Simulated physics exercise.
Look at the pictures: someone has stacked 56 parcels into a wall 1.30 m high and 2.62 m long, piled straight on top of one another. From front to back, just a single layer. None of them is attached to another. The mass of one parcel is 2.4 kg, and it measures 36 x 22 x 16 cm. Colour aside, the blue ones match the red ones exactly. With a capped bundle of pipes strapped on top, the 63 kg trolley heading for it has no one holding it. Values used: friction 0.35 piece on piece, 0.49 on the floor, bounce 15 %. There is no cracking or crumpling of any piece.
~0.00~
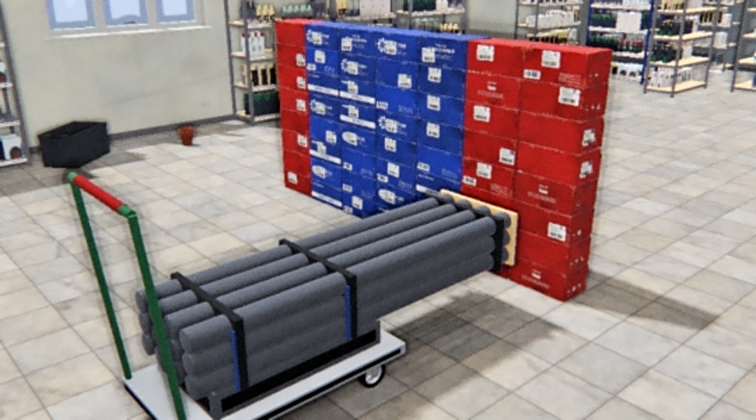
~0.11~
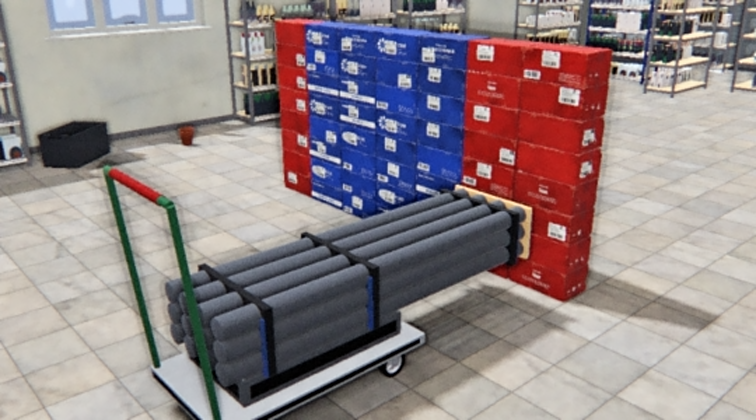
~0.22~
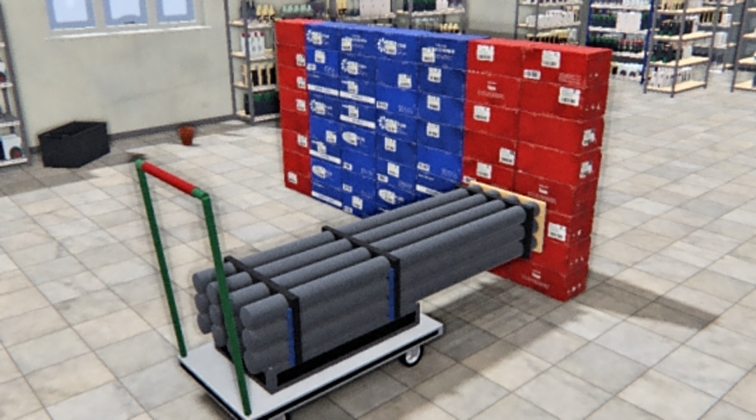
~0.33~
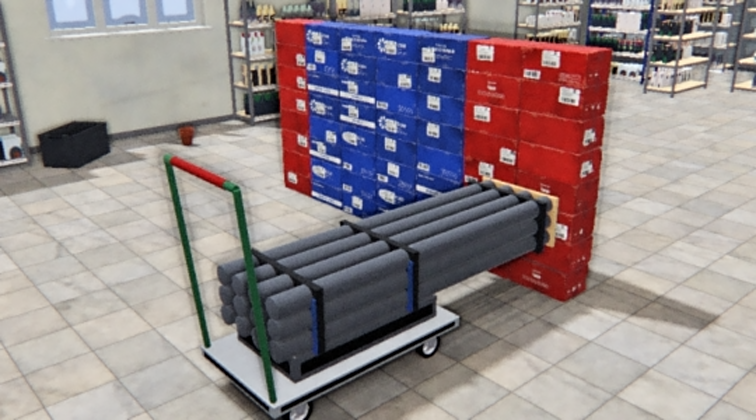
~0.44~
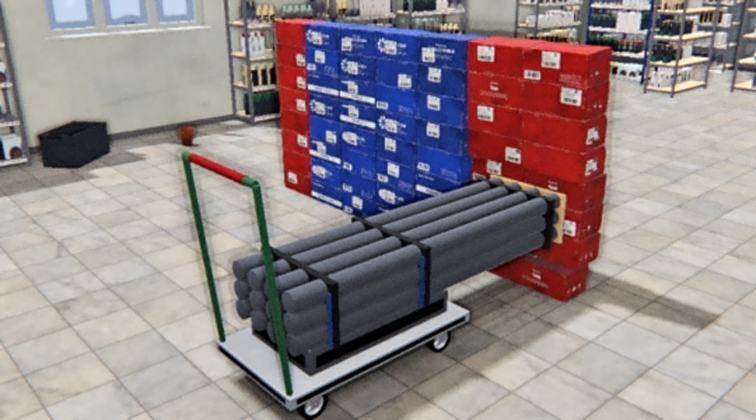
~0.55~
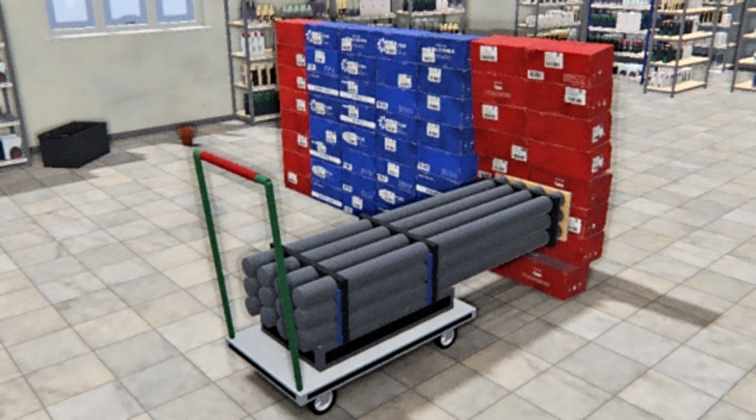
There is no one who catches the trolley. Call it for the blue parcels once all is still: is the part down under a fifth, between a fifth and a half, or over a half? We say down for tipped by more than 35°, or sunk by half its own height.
Down part: Under a fifth.
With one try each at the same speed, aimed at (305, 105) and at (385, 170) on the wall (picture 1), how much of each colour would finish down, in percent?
First try then second: Red 30 and 0, blue 20 and 50 per cent.
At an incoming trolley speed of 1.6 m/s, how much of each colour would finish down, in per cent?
In that case red 60, blue 0 per cent.
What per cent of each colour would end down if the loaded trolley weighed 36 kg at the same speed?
Red 60, blue 0 %.
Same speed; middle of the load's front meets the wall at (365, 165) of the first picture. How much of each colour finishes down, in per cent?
Red 0 %, blue 40 %.
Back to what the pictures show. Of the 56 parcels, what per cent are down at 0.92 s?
By that time it is 0 percent.
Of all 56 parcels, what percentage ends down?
Something close to 25 percent of them.
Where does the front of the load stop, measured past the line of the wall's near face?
25 cm.
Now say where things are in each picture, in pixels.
In the first picture (places mark the middle of the side facing us), load (509, 233) 32 cm short of the wall; top blue parcel (356, 42); top red parcel (553, 67); nothing disturbed.
Load (524, 226) 21 cm short of the wall; top blue parcel (356, 42), in the second picture.
Load (538, 221) 9 cm short of the wall; top blue parcel (356, 42), in the third picture.
Load (551, 216) 15 mm into the wall's line; top blue parcel (356, 42); 6 disturbed, none down, in the fourth picture.
Load (558, 212) 9 cm into the wall's line; top blue parcel (356, 42); top red parcel (554, 67) leaning 3°; steepest lean 4°, the parcel at (494, 60); 14 disturbed, none down, in the fifth picture.
Load (563, 210) 13 cm into the wall's line; top blue parcel (356, 42); top red parcel (557, 67) leaning 7°; steepest lean 7°, the parcel at (558, 160); 14 disturbed, none down, in the sixth picture.
After 0.92 s, load 21 cm past the wall's line, still rolling; none of the 32 blue parcels down (0 of 56 in all colours); top blue parcel unmoved; top red parcel leaning 22°, 53 mm lower.
After 1.24 s, load 25 cm past the wall's line, still rolling; none of the 32 blue parcels down (14 of 56 in all colours); top blue parcel unmoved; top red parcel leaning 63°, 57 cm lower.
At rest (2.6 s), load 23 cm past the wall's line, stopped; none of the 32 blue parcels down (14 of 56 in all colours); top blue parcel unmoved; top red parcel leaning 58°, 84 cm lower. That is 0 per cent. As the last picture would show them, middles, top blue parcel near (368, 41), top red parcel near (592, 204).
